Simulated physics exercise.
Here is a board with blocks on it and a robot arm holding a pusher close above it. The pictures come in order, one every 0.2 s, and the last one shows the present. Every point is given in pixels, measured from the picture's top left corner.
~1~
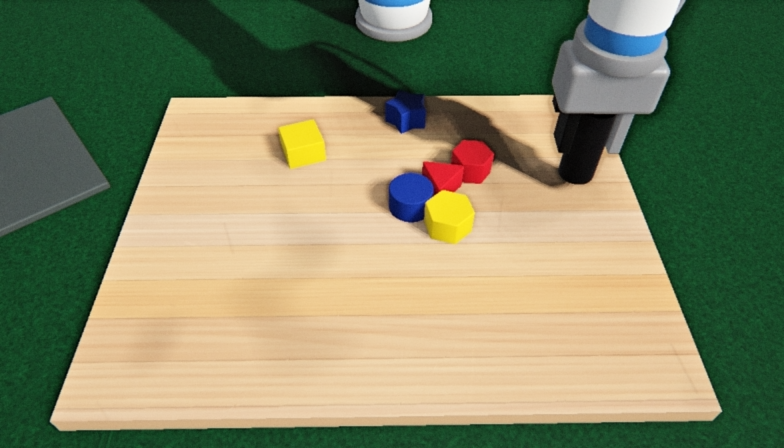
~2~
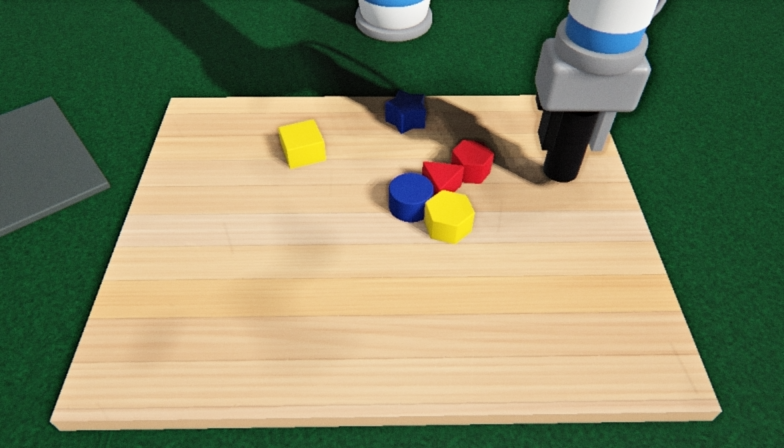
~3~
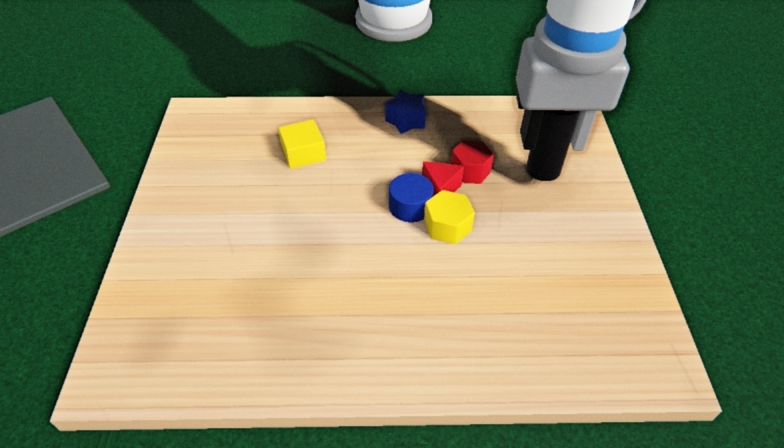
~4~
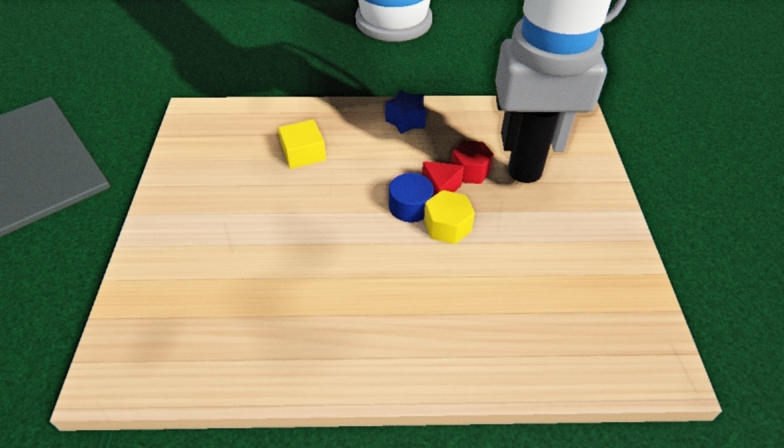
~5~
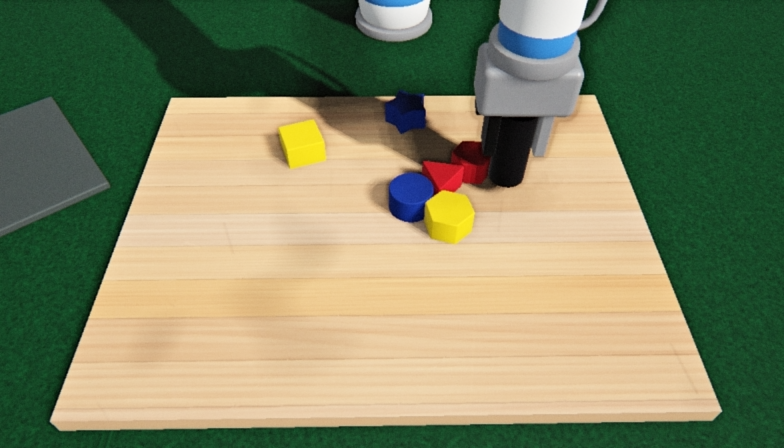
On a wooden board over green cloth, a robot arm's black pusher slides left toward still red, blue and yellow blocks.
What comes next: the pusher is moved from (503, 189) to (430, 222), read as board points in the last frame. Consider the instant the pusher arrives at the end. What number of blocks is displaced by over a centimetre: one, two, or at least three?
Expect two.
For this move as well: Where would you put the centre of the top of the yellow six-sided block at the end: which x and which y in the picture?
At roughly (418, 235).
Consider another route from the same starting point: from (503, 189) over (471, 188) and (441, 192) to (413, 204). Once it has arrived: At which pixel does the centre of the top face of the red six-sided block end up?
So, by the moment the path ends, you'll find the top centre of the red six-sided block at (454, 144).
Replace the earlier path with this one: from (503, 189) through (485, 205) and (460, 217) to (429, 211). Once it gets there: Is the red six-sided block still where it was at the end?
In short: Yes.
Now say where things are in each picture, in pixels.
Pusher's lower end (576, 173); blue round block (411, 187); red triangle (442, 171); yellow six-sided block (450, 207); red six-sided block (473, 152), in the first frame.
Pusher (560, 171); blocks still, in the second frame.
Pusher (543, 170); blocks still, in the third frame.
Pusher (525, 171); blocks still, in the fourth frame.
Pusher (506, 176); blue round block (411, 187); red triangle (442, 171); yellow six-sided block (450, 207); red six-sided block (473, 152), in the fifth frame.
What follows on the original path. Halfway along, pusher (469, 192); yellow six-sided block (445, 211).
At the end, pusher (431, 209); blue round block (395, 187); red triangle (438, 171), turned 15° clockwise; yellow six-sided block (418, 235), turned 30° anticlockwise; red six-sided block still.
